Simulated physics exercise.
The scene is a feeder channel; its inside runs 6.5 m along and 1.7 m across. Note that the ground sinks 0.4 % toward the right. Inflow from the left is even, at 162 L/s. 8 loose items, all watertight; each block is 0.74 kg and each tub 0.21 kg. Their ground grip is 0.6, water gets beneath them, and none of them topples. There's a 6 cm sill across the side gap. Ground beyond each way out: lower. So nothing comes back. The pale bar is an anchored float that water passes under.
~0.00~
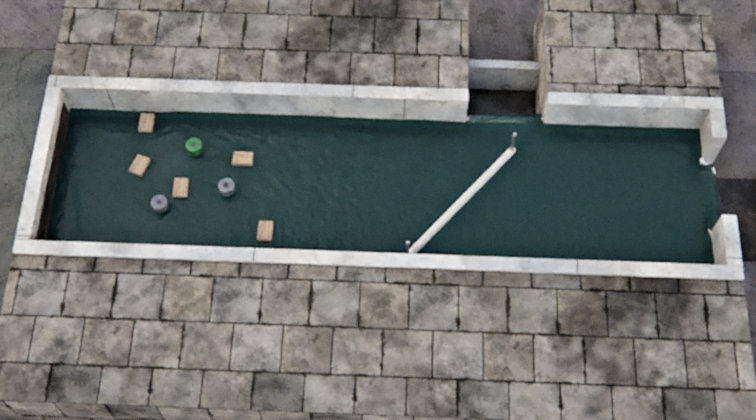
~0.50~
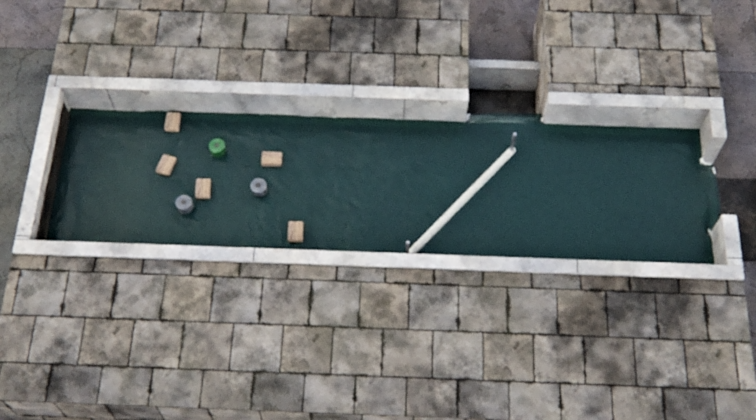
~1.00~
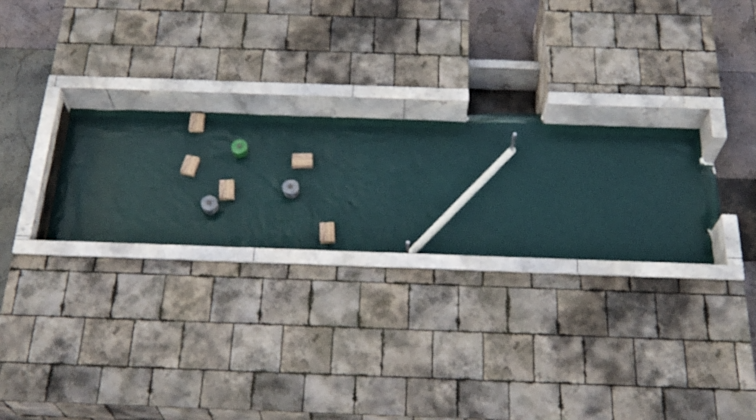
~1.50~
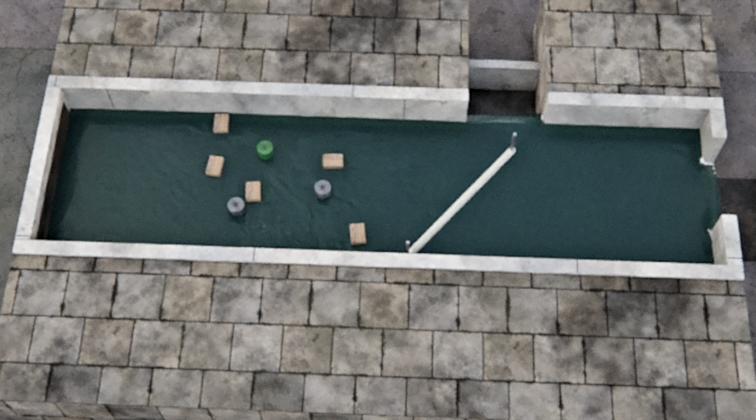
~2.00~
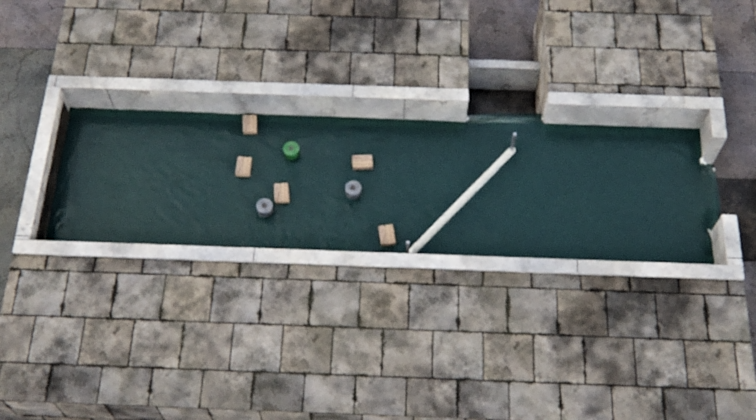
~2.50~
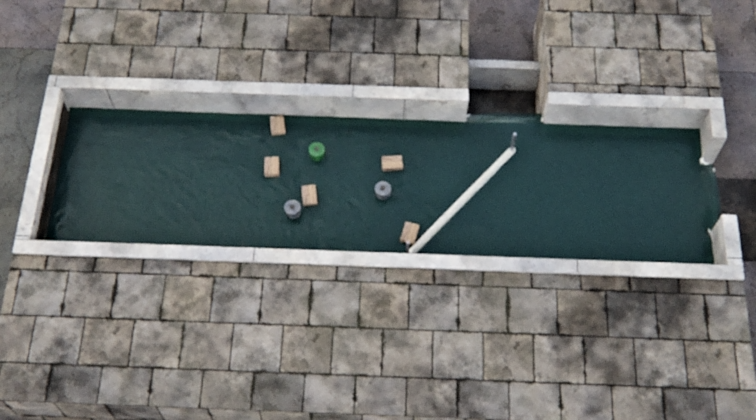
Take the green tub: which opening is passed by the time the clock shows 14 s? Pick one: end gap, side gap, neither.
The choice is side gap.
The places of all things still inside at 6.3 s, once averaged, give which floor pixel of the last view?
The centre sits near (484, 164).
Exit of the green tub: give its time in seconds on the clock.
Exit time: About 6.5 s.
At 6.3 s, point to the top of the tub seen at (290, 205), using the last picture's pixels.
Estimated pixel: About (453, 189).
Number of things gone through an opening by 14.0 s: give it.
By my count, 8.
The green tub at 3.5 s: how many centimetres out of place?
Displacement by then near 200 cm.
After 3.5 s the green tub is near (370, 150), 1.8 m from its start, afloat; 0 of 8 are out; 8 afloat.
After 6.3 s the green tub is near (527, 114), 3.4 m from its start, afloat; 1 of 8 are out; 7 afloat.
After 10.0 s the green tub has gone out by the side gap; 7 of 8 are out; 1 afloat.
After 14.0 s the green tub has gone out by the side gap; 8 of 8 are out; 0 afloat.
